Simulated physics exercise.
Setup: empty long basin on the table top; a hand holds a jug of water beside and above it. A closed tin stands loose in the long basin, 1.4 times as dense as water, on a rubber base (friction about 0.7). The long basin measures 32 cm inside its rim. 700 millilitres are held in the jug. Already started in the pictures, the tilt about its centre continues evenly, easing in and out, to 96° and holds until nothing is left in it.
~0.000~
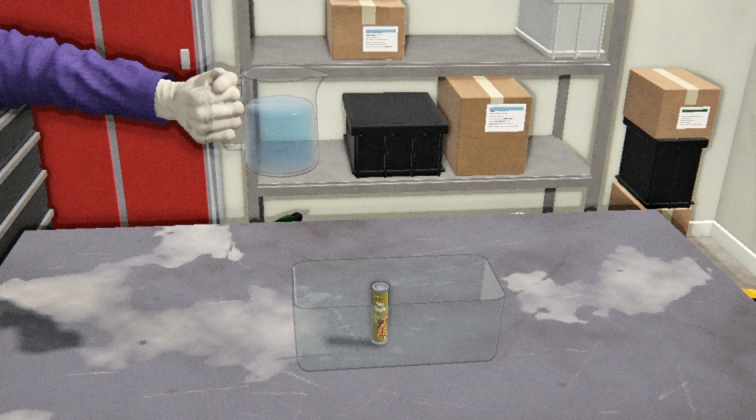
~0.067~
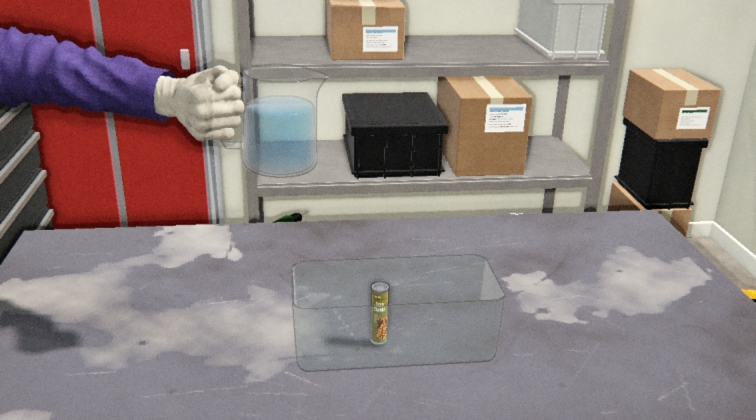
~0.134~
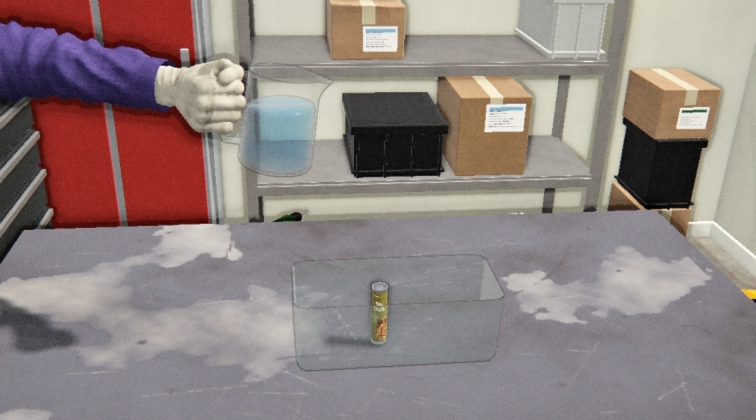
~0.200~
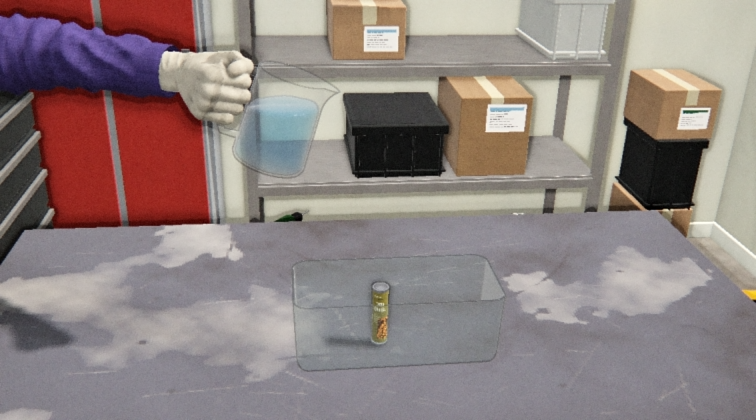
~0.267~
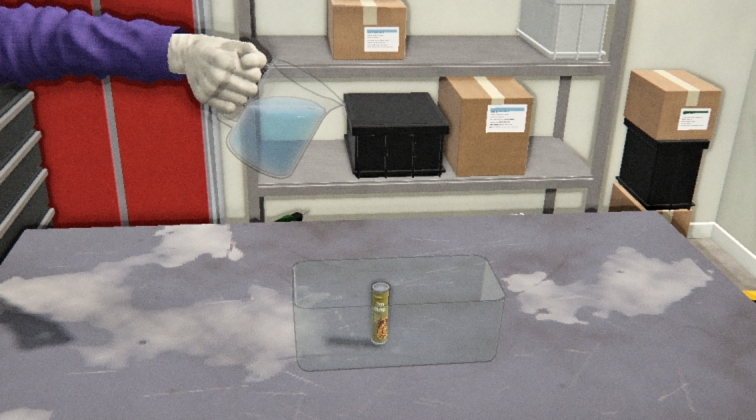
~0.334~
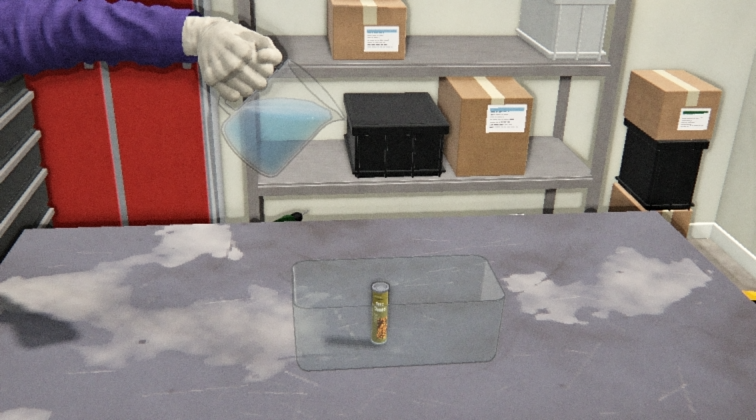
In a storage room with metal shelving, red doors and cardboard and black boxes behind, a still camera looks slightly down on a worn grey table. A clear, empty long basin holds a small upright yellow-green tin, while at upper left a purple-sleeved arm with a white glove holds a clear jug of blue water. The hand gradually tilts the jug rightward, slowly then faster, the water shifting inside.
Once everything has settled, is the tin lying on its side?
No, looks like it can take it.
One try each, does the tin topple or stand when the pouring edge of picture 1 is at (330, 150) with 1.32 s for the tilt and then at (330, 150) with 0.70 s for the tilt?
In the first try it comes down; in the second it comes down.
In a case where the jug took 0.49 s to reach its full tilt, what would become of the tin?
Outcome - the tin stays erect.
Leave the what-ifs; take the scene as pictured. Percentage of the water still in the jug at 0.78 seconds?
34 in a hundred, give or take.
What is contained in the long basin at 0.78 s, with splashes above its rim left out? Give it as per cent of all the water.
About 28 %.
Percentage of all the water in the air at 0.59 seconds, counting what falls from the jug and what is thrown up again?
Some 24 % is the figure.
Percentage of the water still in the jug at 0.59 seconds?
Still held: Roughly 74 % of the total.
After 0.59 s the tilt is 91° and 75 per cent is still to pour; the tin stands where it began.
After 0.78 s the tilt is 96° and 35 per cent is still to pour; the tin stands where it began.
After 0.98 s the tilt is 96° and 16 per cent is still to pour; the tin stands where it began.
After 1.20 s the tilt is 96° and 7 per cent is still to pour; the tin stands where it began.
In the end the tin stands where it began.
